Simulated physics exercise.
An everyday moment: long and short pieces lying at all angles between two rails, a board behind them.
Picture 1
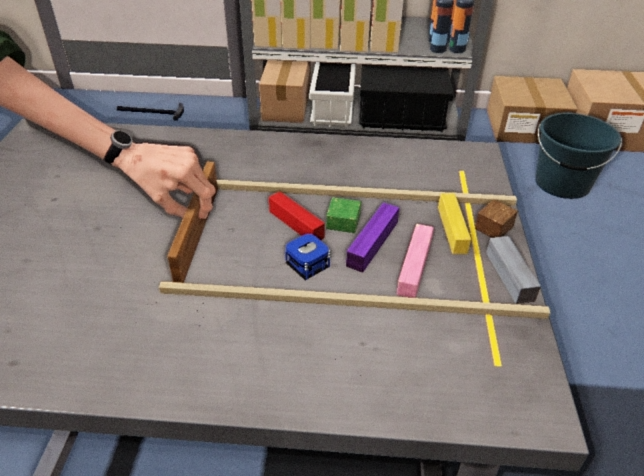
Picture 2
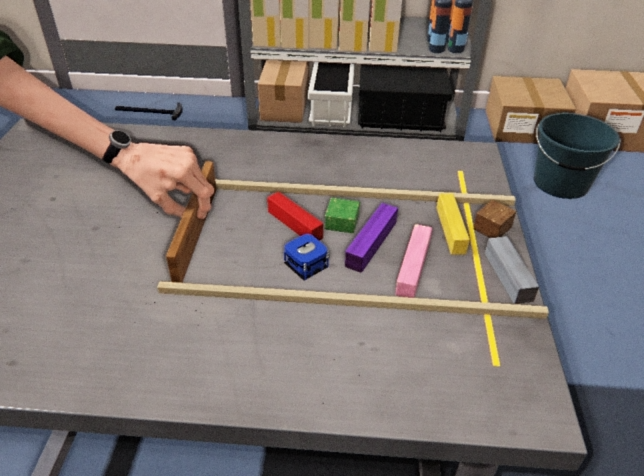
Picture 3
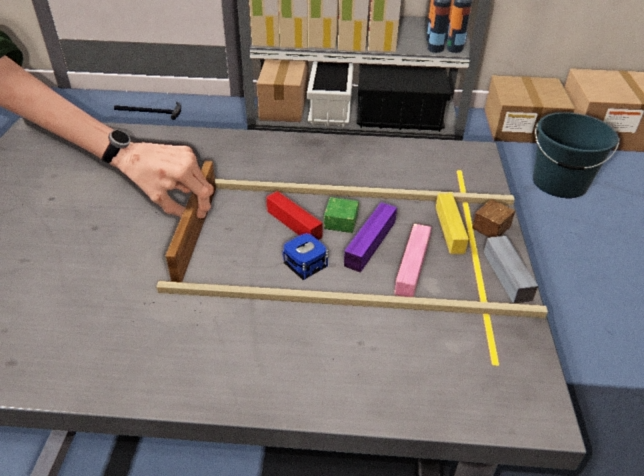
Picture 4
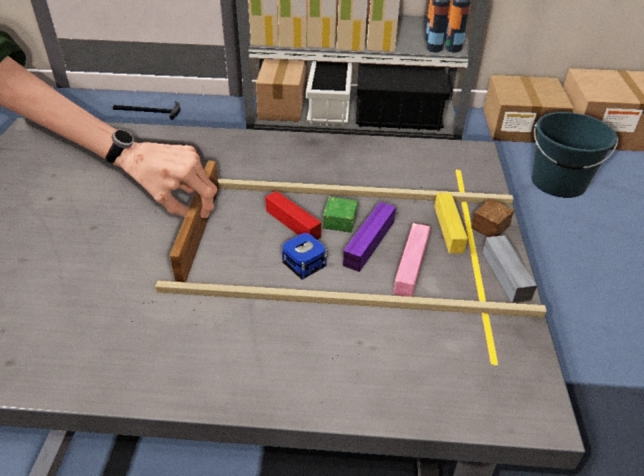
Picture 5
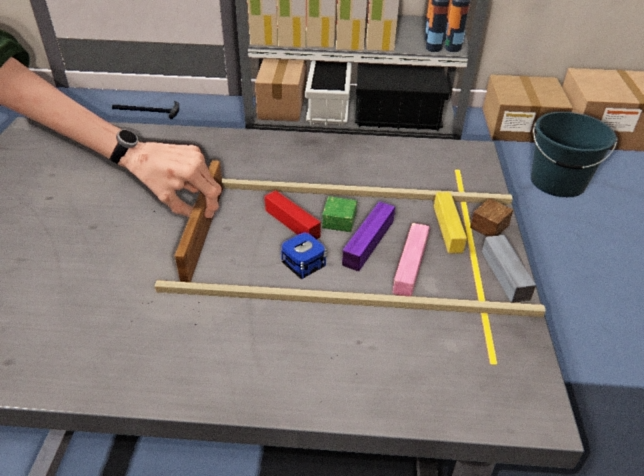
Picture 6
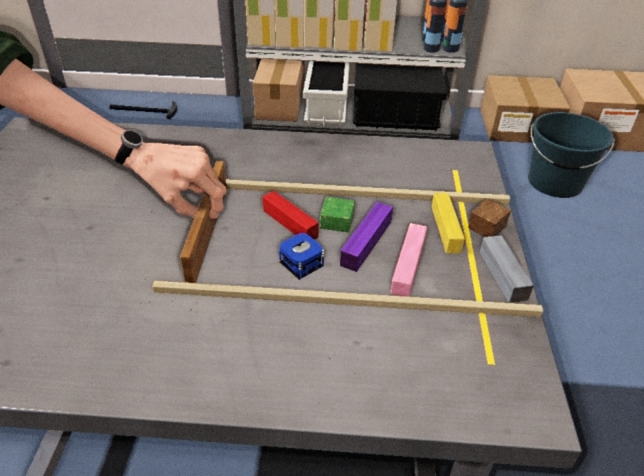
A hand gripping a wooden board stays nearly still, then slides it slightly right between two rails on a grey table, while the red, blue, green, purple, pink, yellow, brown and grey pieces ahead of it lie undisturbed.
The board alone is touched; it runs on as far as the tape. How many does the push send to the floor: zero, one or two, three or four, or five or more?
Most likely, three or possibly four will tumble down.
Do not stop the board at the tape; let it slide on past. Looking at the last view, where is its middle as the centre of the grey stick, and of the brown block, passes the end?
When the grey stick crosses, the middle is near (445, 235); when the brown block crosses, near (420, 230).
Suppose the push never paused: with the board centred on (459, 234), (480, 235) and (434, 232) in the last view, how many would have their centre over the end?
That makes 3, 5, 1.
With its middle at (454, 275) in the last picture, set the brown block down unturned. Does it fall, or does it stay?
Lab note: Started there, it ends up below.
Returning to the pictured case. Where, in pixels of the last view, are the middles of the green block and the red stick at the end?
You'll see the green block at (497, 219), with the red stick at (477, 233).
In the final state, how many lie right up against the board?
Well, it touches 2.
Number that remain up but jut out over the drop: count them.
I get 1.
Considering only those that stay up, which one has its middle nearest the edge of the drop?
Result: The purple stick.
A little later, none off yet; grey stick at rest near (505, 268); brown block at rest near (489, 219); yellow bar at rest near (447, 222).
Next, none off yet; grey stick shifted a little near (522, 270); brown block tilted a little near (526, 217); yellow bar shifted about its own width near (501, 218).
When it is over, the number that fall off is three or four; down, pink bar, yellow bar, brown block and grey stick.
